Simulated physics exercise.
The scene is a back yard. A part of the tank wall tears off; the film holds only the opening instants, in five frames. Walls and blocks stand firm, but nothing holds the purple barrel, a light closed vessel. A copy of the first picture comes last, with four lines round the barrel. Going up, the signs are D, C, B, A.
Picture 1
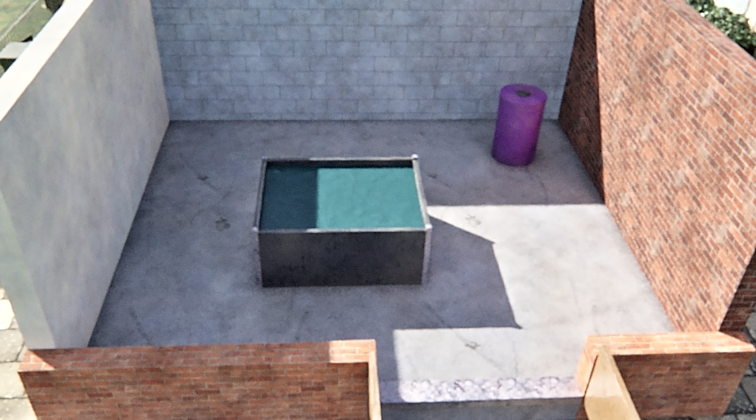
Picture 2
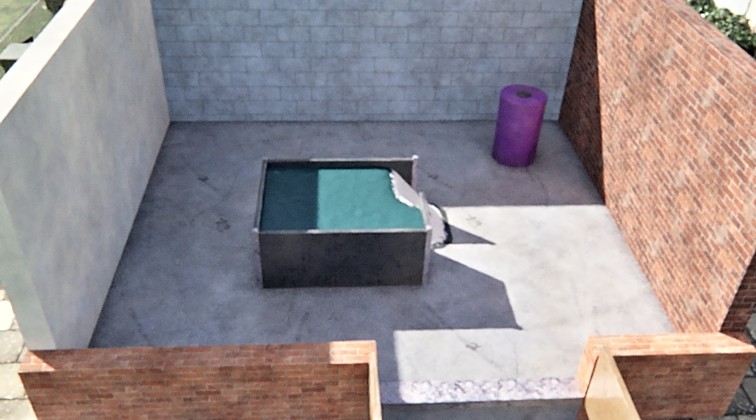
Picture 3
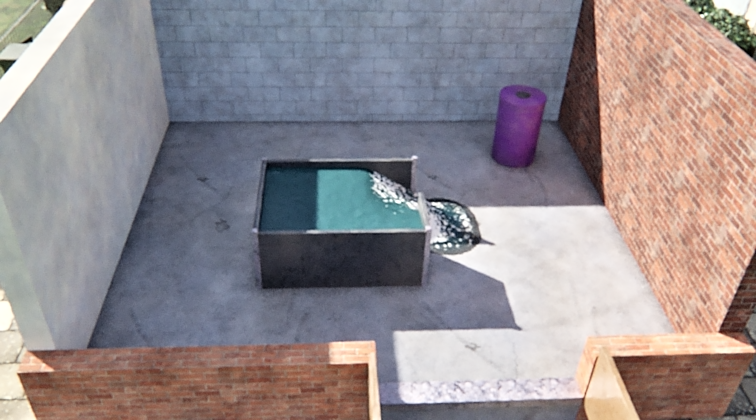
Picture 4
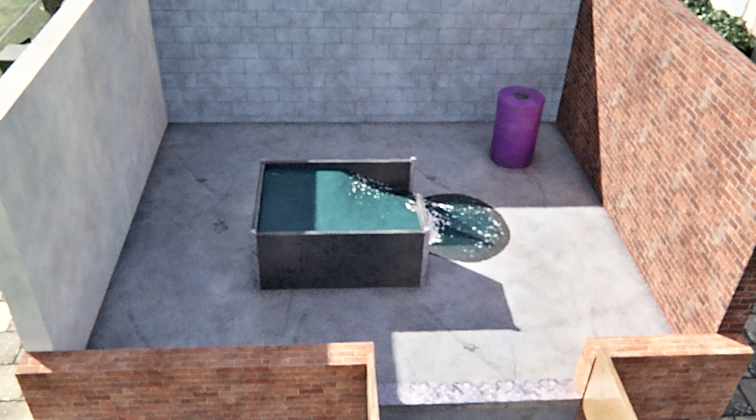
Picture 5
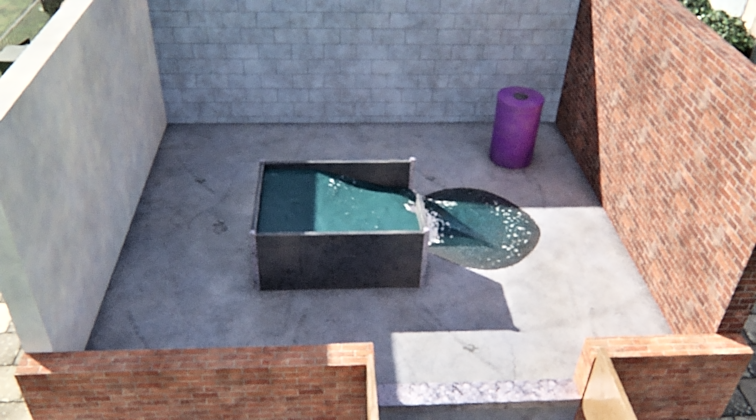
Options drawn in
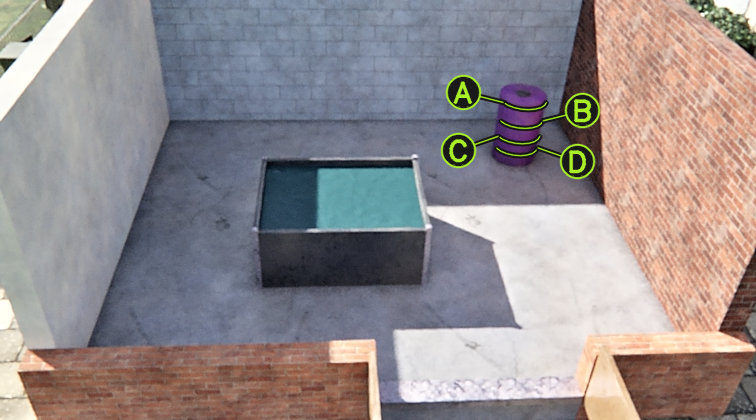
Water pouring from the right side of a full dark tank and spreading across a walled yard's ground near a purple barrel.
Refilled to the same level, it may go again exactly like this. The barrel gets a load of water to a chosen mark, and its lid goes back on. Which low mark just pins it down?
Take D.
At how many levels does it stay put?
All four.
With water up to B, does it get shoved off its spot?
No, not at all.
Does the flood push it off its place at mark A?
No, not at all.
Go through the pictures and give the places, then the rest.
Lid of the purple barrel at (523, 94); tank full, its middle at (341, 198); open gate at (482, 341).
Water covers 1 % of the ground and is seen nearest the barrel at (431, 205).
Water covers 2 % of the ground and is seen nearest the barrel at (444, 201).
Water covers 4 % of the ground and is seen nearest the barrel at (479, 204).
Lid of the purple barrel at (521, 97); water covers 7 % of the ground and is seen nearest the barrel at (479, 193).
On the marked copy, A at (528, 109); B at (525, 128); C at (522, 143); D at (520, 155); from the bottom up D, C, B, A.
If A is chosen, it does not move.
If B is chosen, it does not move.
If C is chosen, it does not move.
If D is chosen, it does not move.
